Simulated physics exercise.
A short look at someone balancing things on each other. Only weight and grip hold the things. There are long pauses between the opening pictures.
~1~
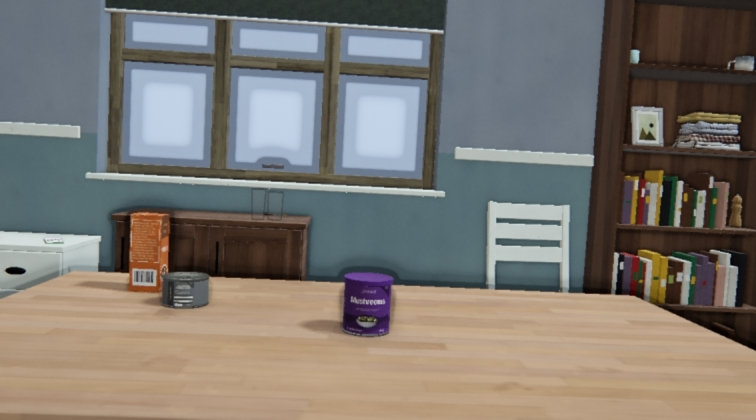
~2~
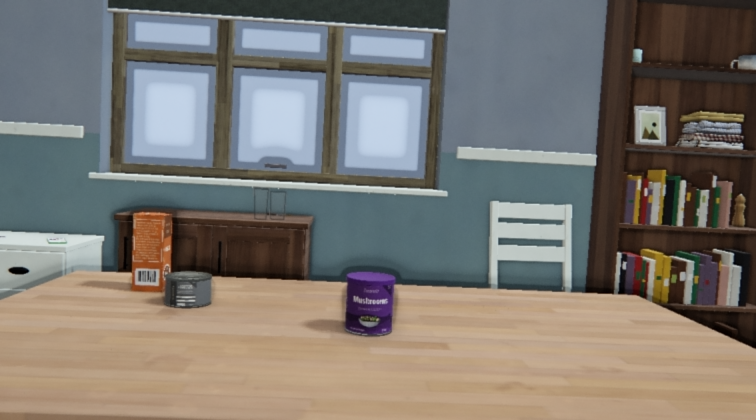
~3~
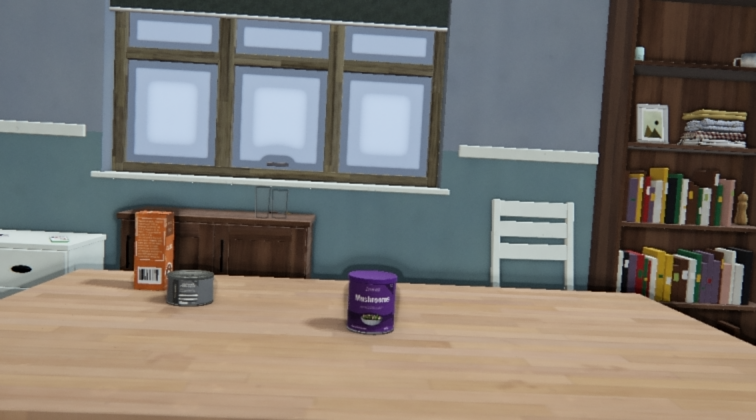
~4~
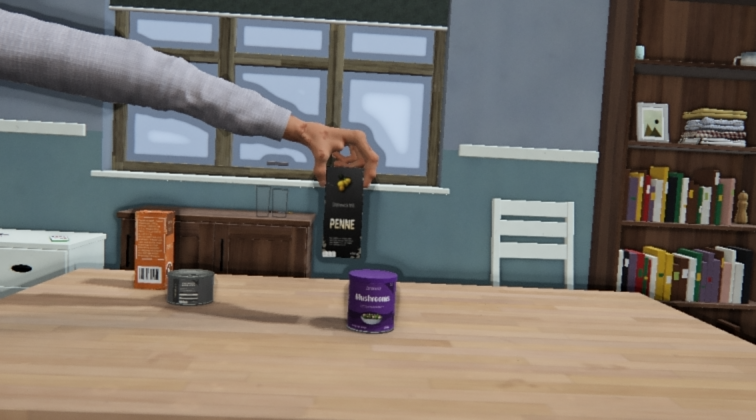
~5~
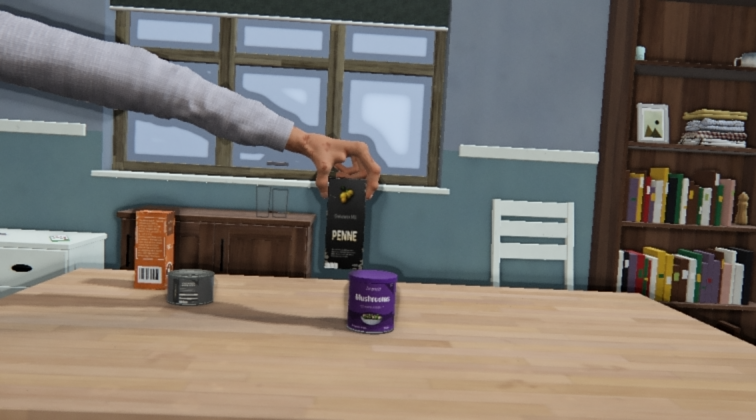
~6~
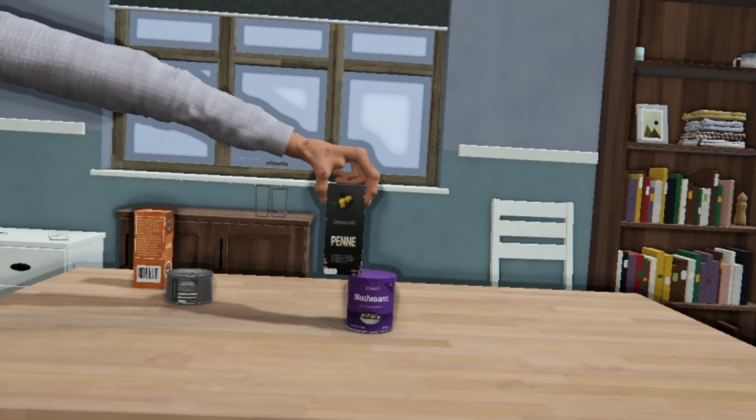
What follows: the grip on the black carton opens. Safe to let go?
In the end the pile loses its balance.
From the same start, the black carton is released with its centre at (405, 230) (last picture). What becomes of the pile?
Then it gives way.
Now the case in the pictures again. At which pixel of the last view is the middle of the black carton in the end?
At about (272, 305).
Then, 0.40 s on from there, black carton now fallen.
Then, 0.50 s on from there, things are still on the move.
In the end, fallen, black carton; the other 3 unmoved. At the end, from the last picture's camera, black carton near (272, 305). The pile comes apart.
